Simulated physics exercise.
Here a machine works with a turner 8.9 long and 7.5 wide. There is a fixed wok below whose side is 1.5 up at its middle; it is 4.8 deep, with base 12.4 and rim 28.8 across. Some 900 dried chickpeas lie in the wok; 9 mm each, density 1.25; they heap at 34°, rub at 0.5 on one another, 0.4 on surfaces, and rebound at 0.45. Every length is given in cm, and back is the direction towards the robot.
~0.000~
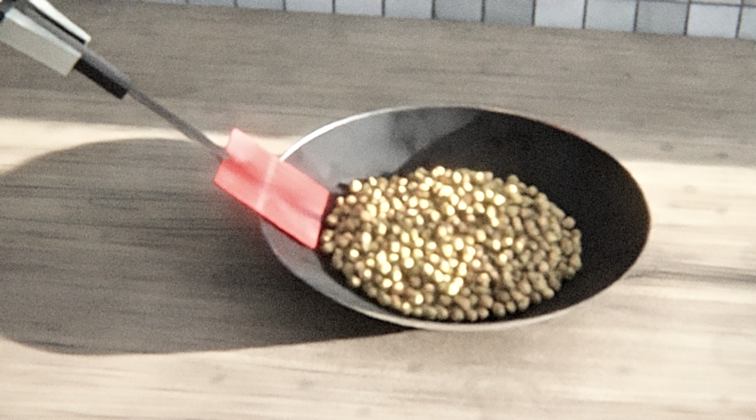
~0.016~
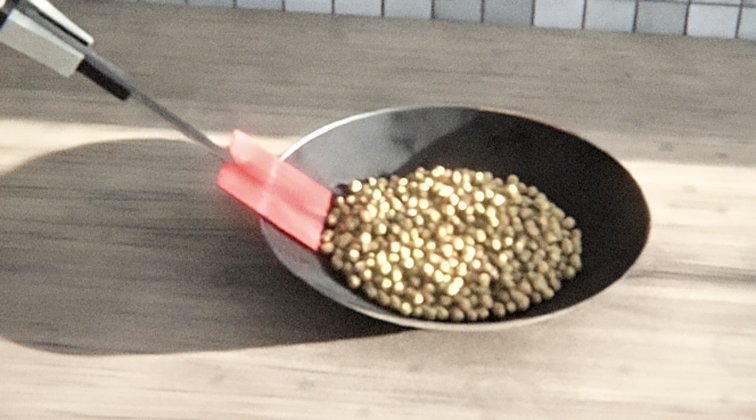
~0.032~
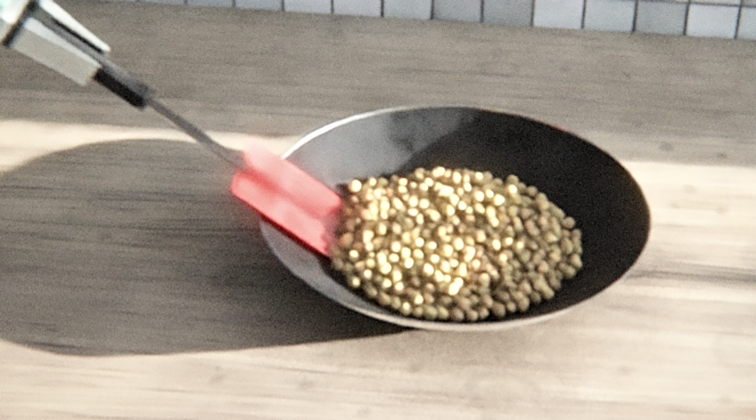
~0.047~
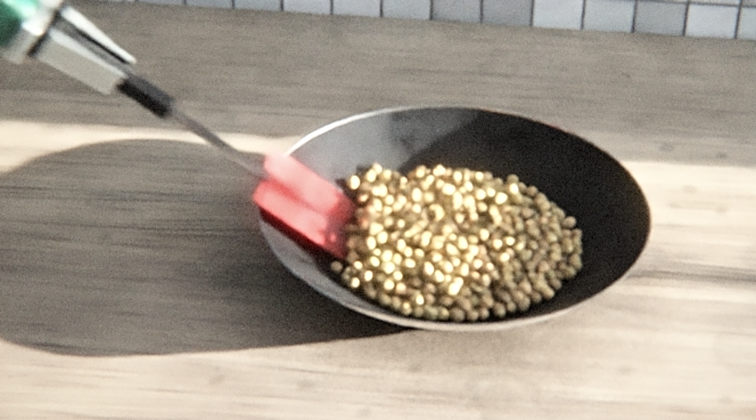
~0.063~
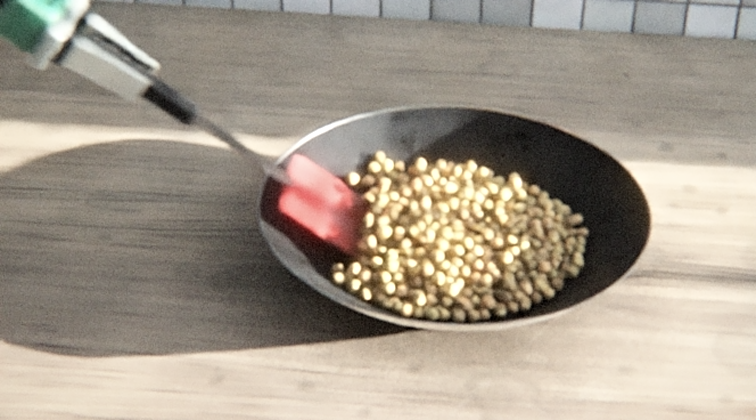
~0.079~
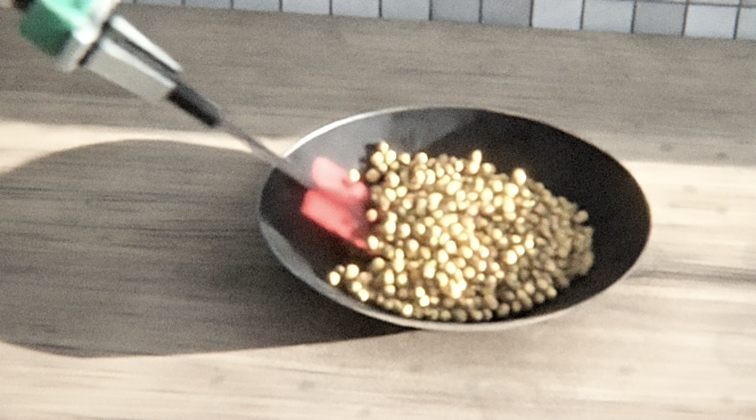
A robotic arm with white, black and green parts reaches in from the upper left over a wooden countertop, seen from above at an angle, with grey-blue tiles along the back. It holds a red turner at the left side of a dark wok filled with golden-brown chickpeas. The turner barely moves at first, then pushes rightward and slightly downward into the chickpeas, heaping them a little higher, while the camera stays still.
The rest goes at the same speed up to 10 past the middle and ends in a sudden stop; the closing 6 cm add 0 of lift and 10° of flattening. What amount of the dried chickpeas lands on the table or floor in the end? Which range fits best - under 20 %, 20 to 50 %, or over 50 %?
The range that fits: 20 to 50 %.
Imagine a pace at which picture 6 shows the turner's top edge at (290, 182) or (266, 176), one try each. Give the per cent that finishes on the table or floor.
Estimates: About 20 %, about 10 %.
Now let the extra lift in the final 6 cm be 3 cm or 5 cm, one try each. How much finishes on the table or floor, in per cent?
I'd say close to 25 percent for the first and close to 25 percent for the second.
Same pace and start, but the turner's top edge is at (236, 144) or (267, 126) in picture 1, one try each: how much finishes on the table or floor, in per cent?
Close to 30 and 35 percent respectively.
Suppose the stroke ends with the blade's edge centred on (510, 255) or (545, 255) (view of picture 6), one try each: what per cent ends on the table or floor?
Estimates, in order: 0 % and 5 %.
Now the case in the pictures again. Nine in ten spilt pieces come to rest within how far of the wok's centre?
About 40 cm.
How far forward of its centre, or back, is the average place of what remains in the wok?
Roughly 3.5 centimetres ahead.
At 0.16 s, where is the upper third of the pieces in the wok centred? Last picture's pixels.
Around (529, 219).
By 0.12 s, sloping 36°, highest piece 6 above the table; 900 in the wok.
By 0.16 s, sloping 33°, highest piece 7 above the table; 900 in the wok.
By 0.38 s, sloping 26°, highest piece 6 above the table; 659 in the wok, 222 on the table or floor, 19 on the blade or in flight.
By 1.43 s, sloping 26°, highest piece 5 above the table; 657 in the wok, 243 on the table or floor.
Final count, 657 in the wok, 243 on the table or floor. That is 27 % on the table or floor.
